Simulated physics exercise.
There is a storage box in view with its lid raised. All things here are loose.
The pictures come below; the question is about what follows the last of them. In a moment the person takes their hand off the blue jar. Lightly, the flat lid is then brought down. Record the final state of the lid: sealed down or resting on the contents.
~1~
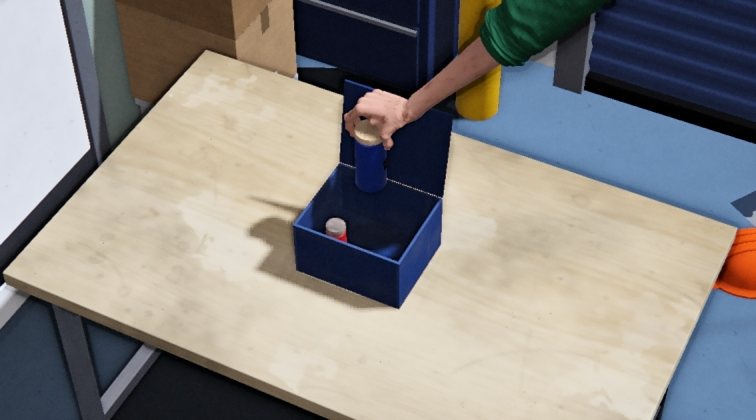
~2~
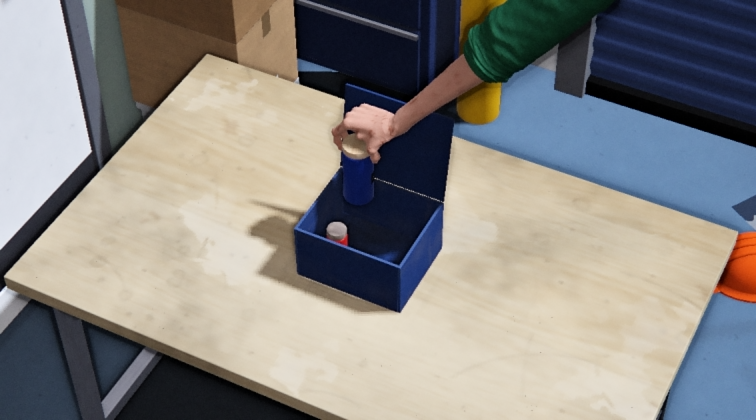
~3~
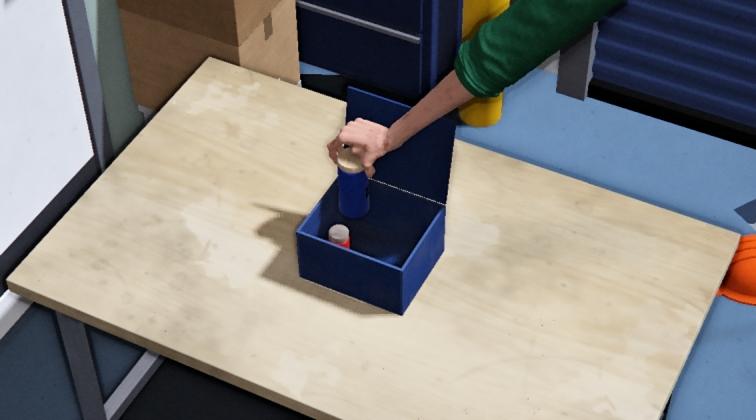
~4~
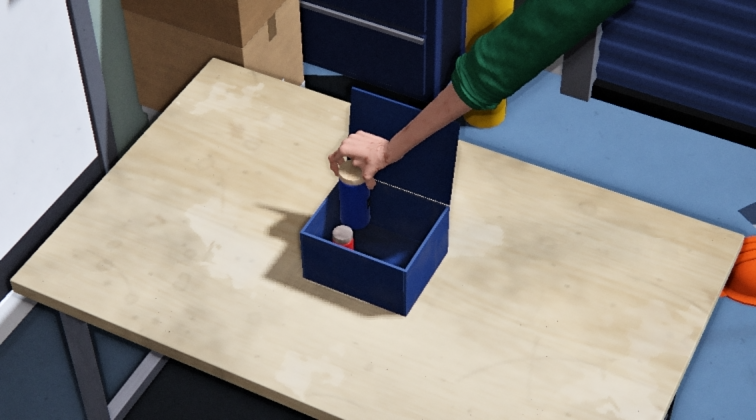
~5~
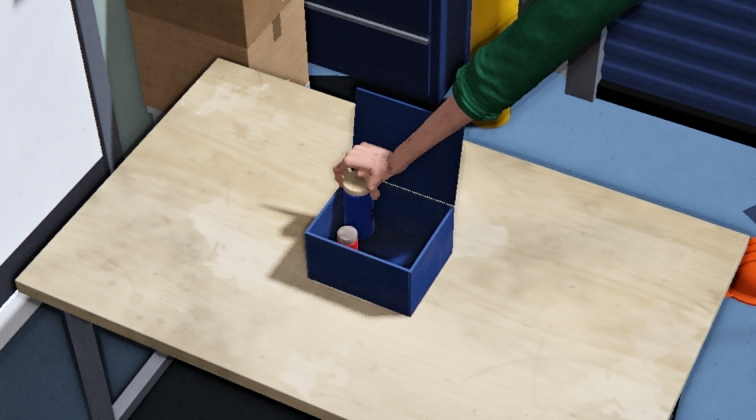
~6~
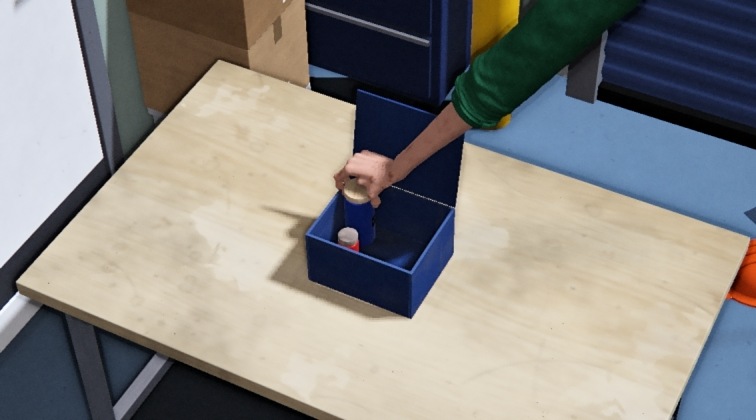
My guess is the lid ends up unseated.
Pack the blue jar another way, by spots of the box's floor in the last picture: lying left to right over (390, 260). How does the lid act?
That way the lid ends up fully closed.
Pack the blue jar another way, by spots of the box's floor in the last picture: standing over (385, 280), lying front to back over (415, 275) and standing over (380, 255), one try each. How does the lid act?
Results in order: Lid up, lid down, lid up.
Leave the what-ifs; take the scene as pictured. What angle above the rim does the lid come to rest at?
Angle above rim: About 40°.
Then, 1.30 s on from there, lid 81° above the rim.
Then, 1.60 s on from there, lid 57° above the rim.
In the end, lid 41° above the rim; both unmoved. At the end, from the last picture's camera, blue jar near (360, 213).
